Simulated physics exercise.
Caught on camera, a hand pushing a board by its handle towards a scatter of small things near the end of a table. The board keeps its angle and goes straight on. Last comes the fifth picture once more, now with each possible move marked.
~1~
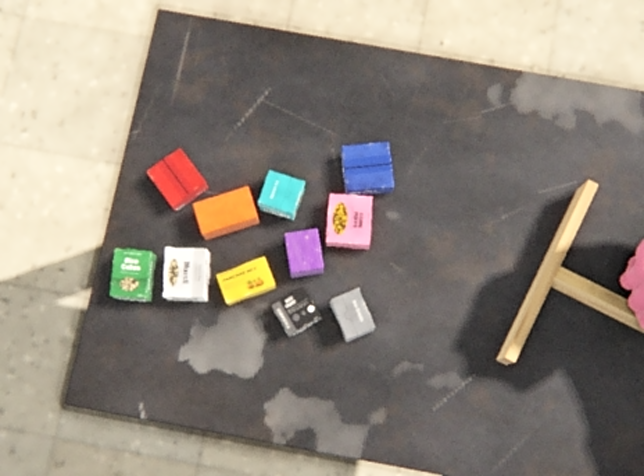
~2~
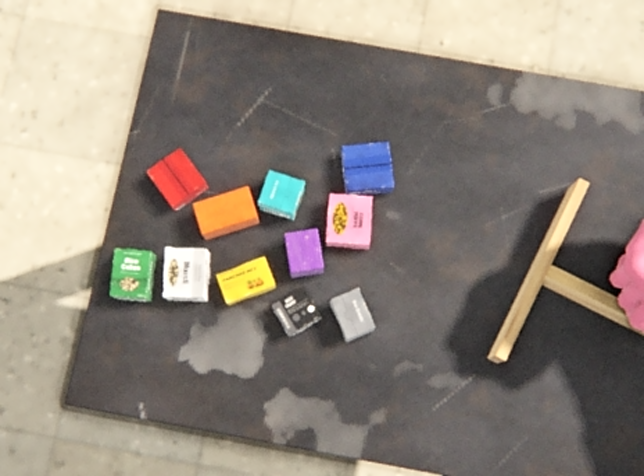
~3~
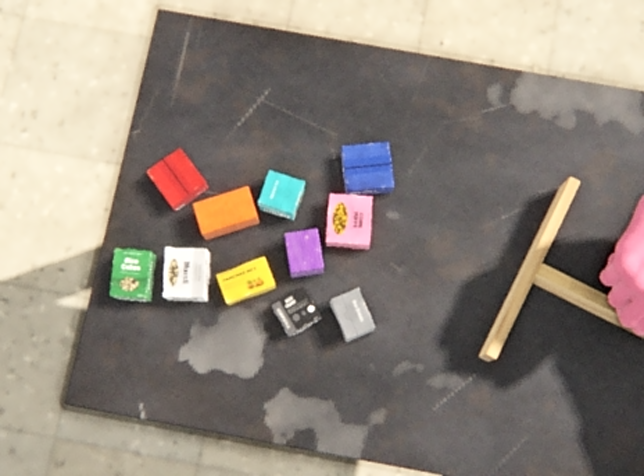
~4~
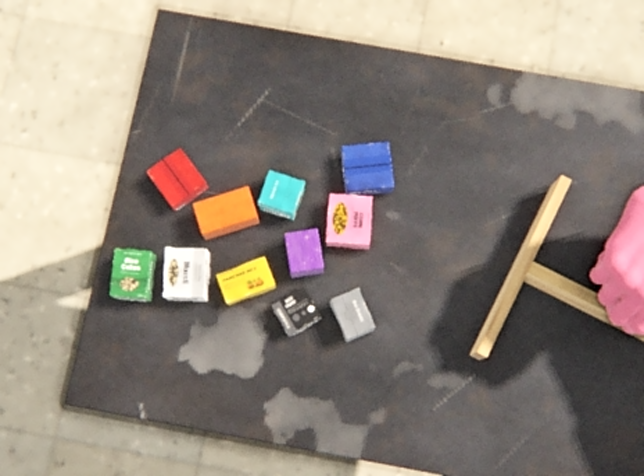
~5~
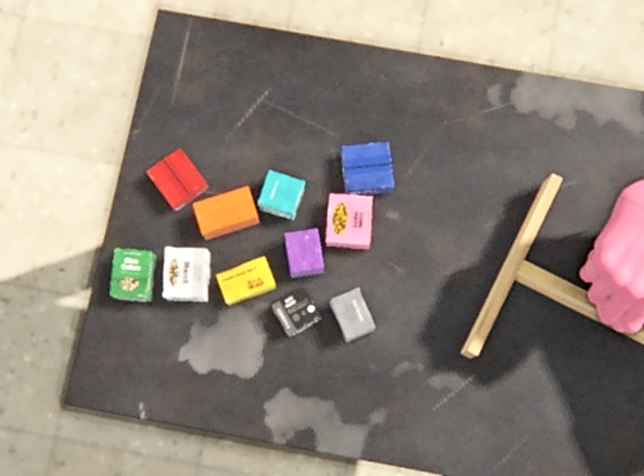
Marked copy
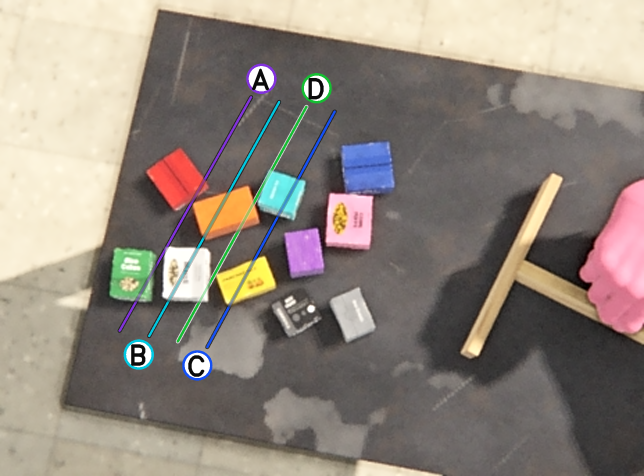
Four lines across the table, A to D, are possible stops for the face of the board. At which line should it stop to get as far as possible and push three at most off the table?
Up to line A.
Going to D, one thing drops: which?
The green packet goes over.
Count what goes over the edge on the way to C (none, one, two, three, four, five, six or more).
By then, none.
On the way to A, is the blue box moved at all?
Yes.
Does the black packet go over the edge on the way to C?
No.
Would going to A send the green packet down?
By then, yes.
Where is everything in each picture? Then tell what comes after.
The first picture shows white packet (187, 275); orange block (226, 213); blue box (367, 170).
The second picture shows board (544, 268); grey packet (352, 315).
The third picture shows board (534, 266); yellow packet (247, 282).
The fourth picture shows board (525, 264); pink box (350, 222).
The fifth picture shows board (516, 263); turquoise packet (282, 196); red box (178, 180); white packet (187, 275).
On the marked copy, A at (187, 211); B at (216, 216); C at (273, 226); D at (244, 221).
Following A. Soon after the start, board (397, 242); black packet (292, 312); grey packet (332, 302).
Later, board (279, 220); green packet (111, 277); white packet (146, 256).
In the end, board (186, 204); white packet over the edge; green packet over the edge; three fallen.
As for the rest, B is within the limit but short; C is within the limit but short; D is within the limit but short.
